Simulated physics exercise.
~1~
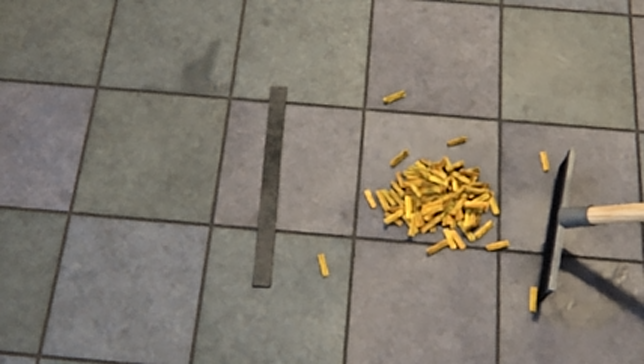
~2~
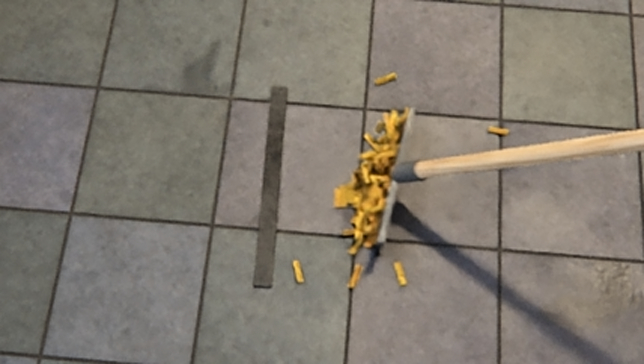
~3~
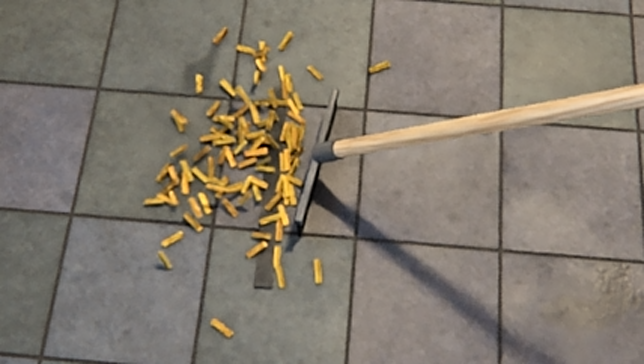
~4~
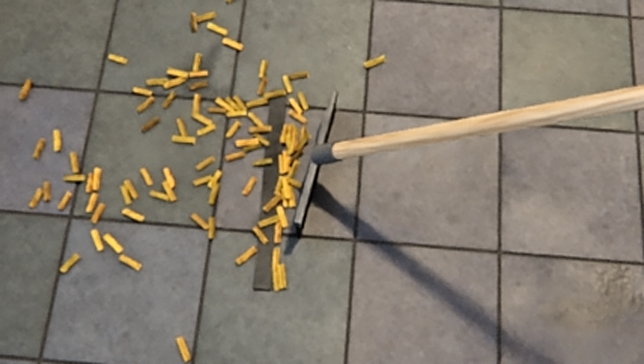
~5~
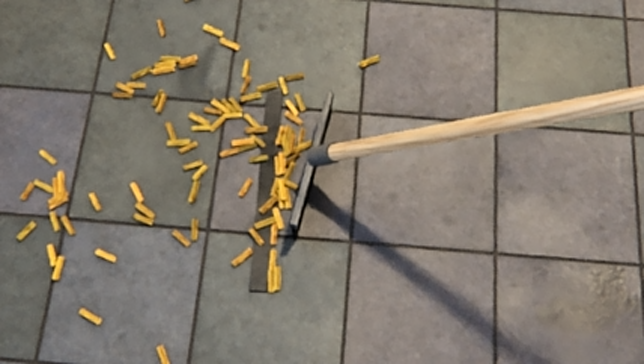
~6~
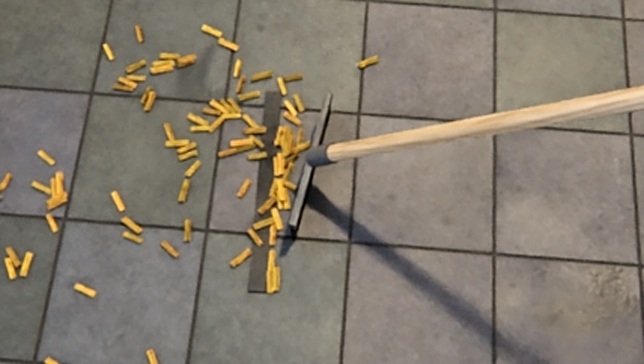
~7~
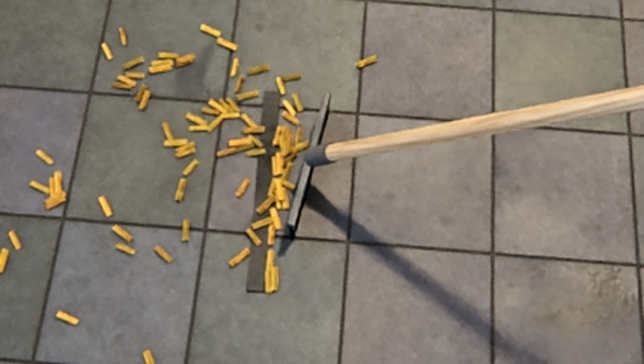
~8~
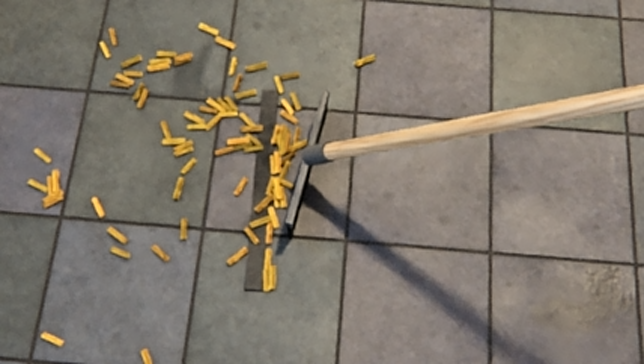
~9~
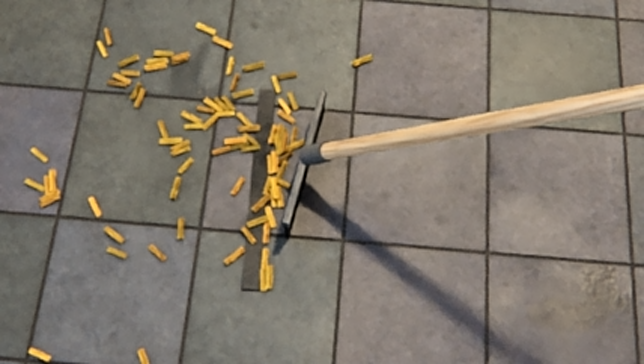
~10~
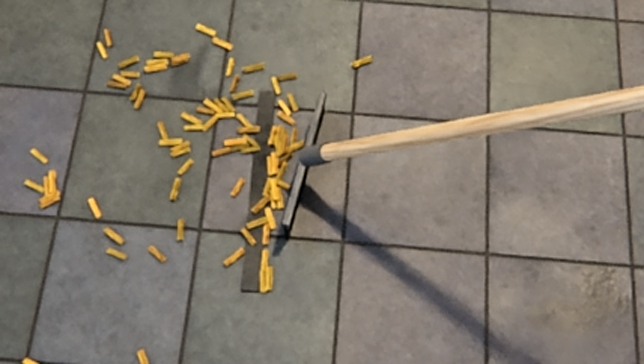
On a floor of grey-green and purplish square tiles, a loose heap of short yellow pasta pieces lies between a flat dark strip on the left and a squeegee with a pale wooden handle on the right. The squeegee drives left into the heap, bunching most of it against its blade while a few pieces are left behind. It stops just short of the strip, and pasta scatters forward over it. Many pieces tumble and slide farther left before settling. At the end the blade stands still, with many pieces packed on and beside the strip and the rest strewn beyond.
